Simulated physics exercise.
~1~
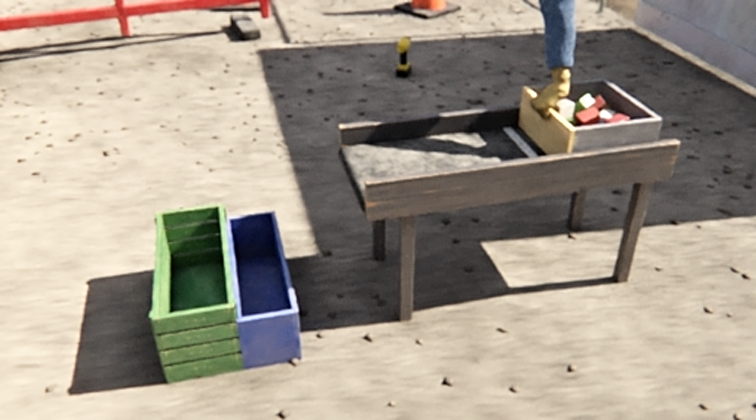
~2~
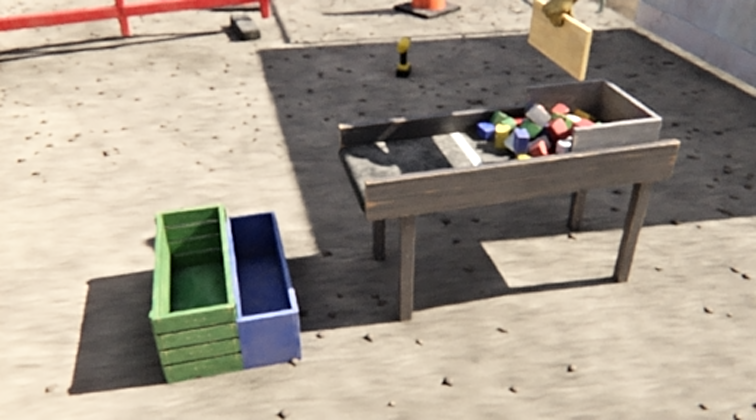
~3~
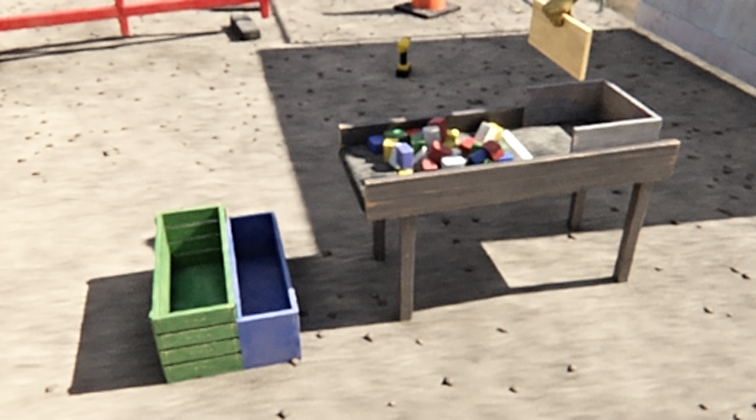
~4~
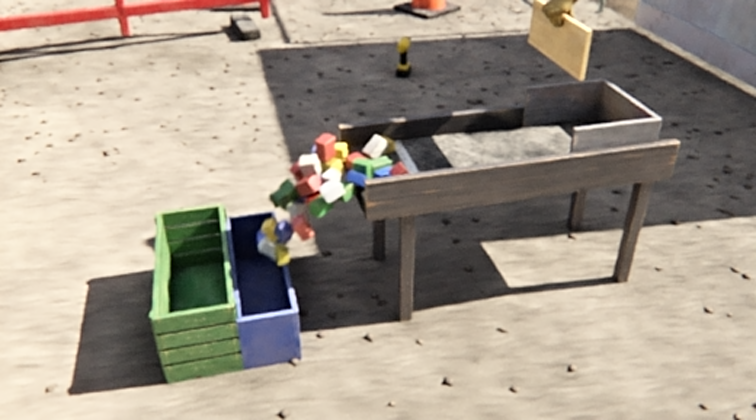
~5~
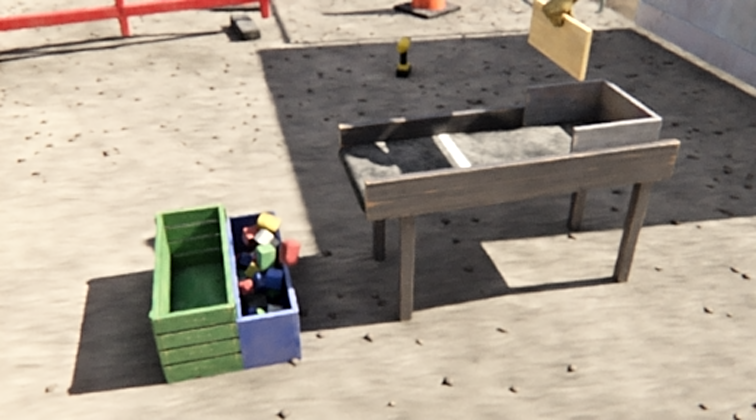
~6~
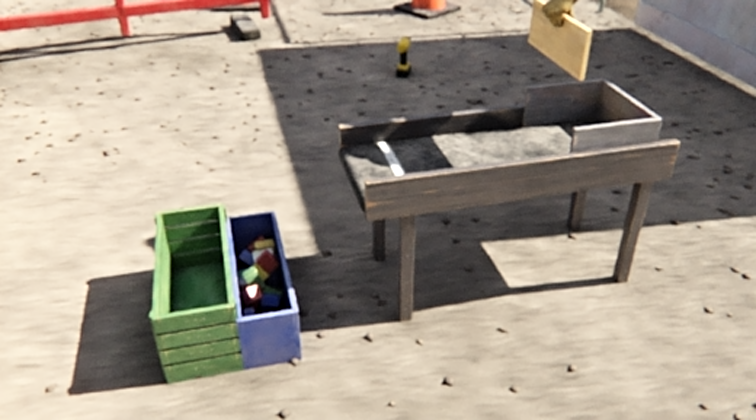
Colourful toy bricks riding a conveyor belt leftward after a gloved hand lifts a wooden gate, then tumbling into a blue box.
